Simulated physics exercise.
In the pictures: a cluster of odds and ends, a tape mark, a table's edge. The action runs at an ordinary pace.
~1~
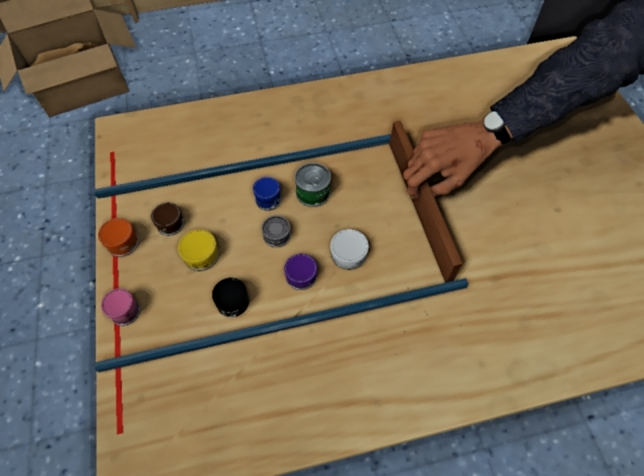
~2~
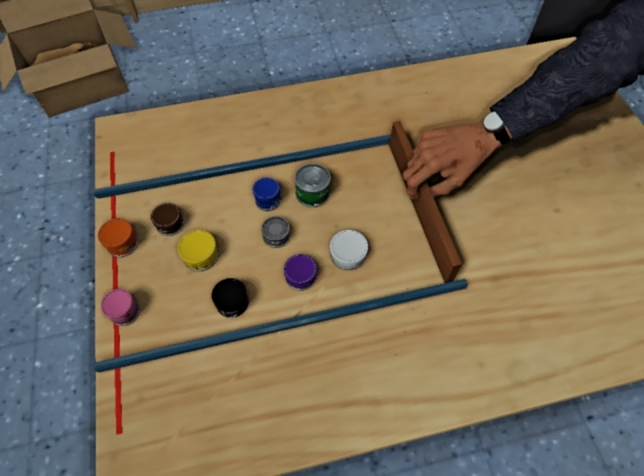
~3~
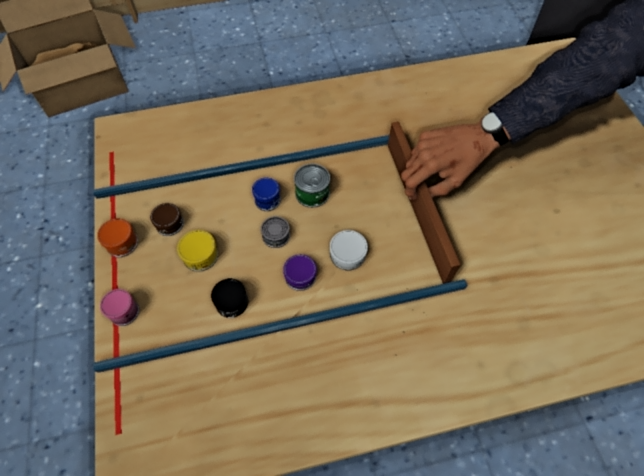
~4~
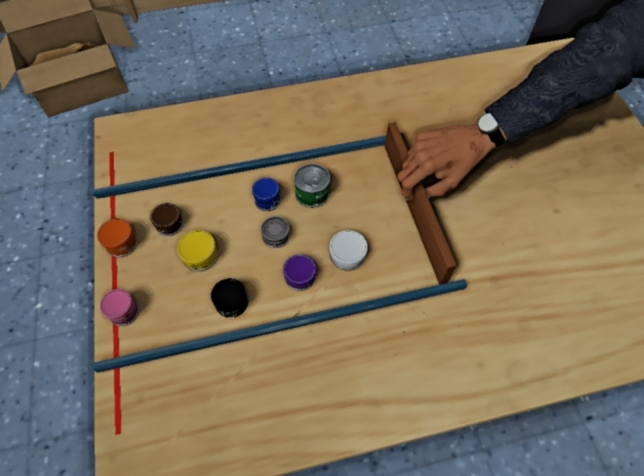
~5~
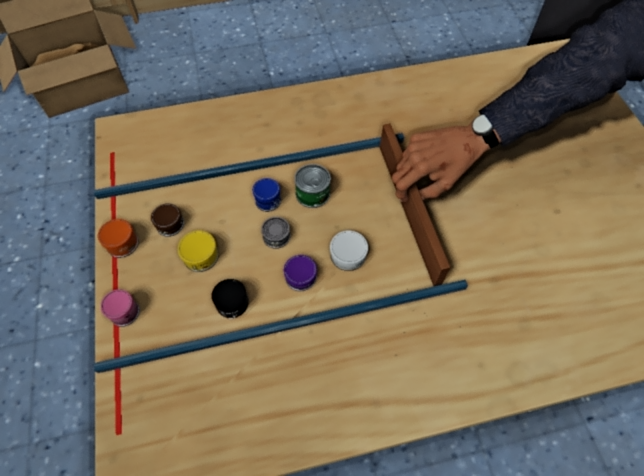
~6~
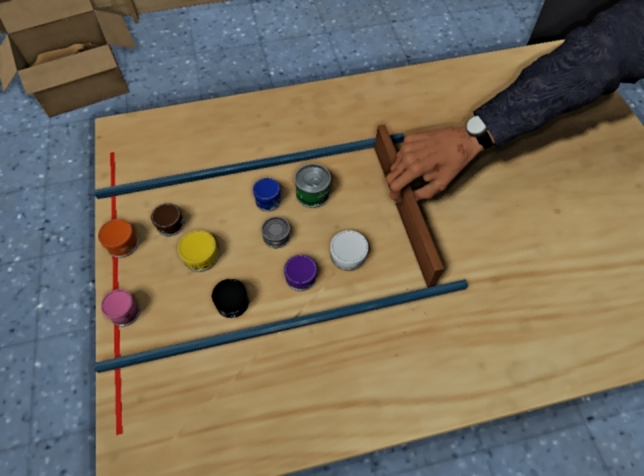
A hand slid a brown wooden board slightly left between two blue rails on a wooden table, while the colorful little pots and tins ahead of it, some near a red line, stayed still.
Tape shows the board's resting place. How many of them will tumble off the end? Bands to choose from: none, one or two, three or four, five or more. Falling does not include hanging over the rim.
Final answer: Five or more.
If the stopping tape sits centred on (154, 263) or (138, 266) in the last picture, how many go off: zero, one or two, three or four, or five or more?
Lab note - count per position: 1 or 2; five or over.
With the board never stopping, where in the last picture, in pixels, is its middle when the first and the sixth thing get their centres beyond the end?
In pixels, around (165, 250) followed by around (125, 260).
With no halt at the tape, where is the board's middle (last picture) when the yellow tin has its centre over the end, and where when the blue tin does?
Approx. (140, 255) / approx. (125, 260) for the other.
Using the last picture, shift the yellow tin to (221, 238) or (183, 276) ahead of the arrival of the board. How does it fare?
In turn it goes down, then goes down.
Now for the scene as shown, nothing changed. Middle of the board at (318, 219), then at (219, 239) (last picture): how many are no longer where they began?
First position 4; second position 9.
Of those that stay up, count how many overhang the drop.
That would be 4.
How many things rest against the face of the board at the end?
So the total is 4.
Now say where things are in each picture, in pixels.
Pink pot (121, 307); orange tin (119, 238); brown tin (168, 219); board (422, 197); tape (116, 270), in the first picture.
Orange tin (119, 238); white tin (349, 250), in the second picture.
Brown tin (167, 220); green tin (312, 186), in the third picture.
Pink pot (120, 308); board (416, 199), in the fourth picture.
Orange tin (119, 238); purple tin (301, 273), in the fifth picture.
Pink pot (121, 308); orange tin (119, 238); brown tin (168, 220); board (405, 201); tape (115, 271), in the sixth picture.
Early on, none off yet; pink pot at rest near (121, 308); orange tin at rest near (119, 238); brown tin at rest near (168, 220).
A while later, none off yet; pink pot at rest near (121, 308); orange tin travelled a little near (107, 244); brown tin travelled about its own width near (135, 226).
Finally, the number that fall off is five or more; lost, blue tin, black tub, yellow tin, brown tin, orange tin and pink pot.
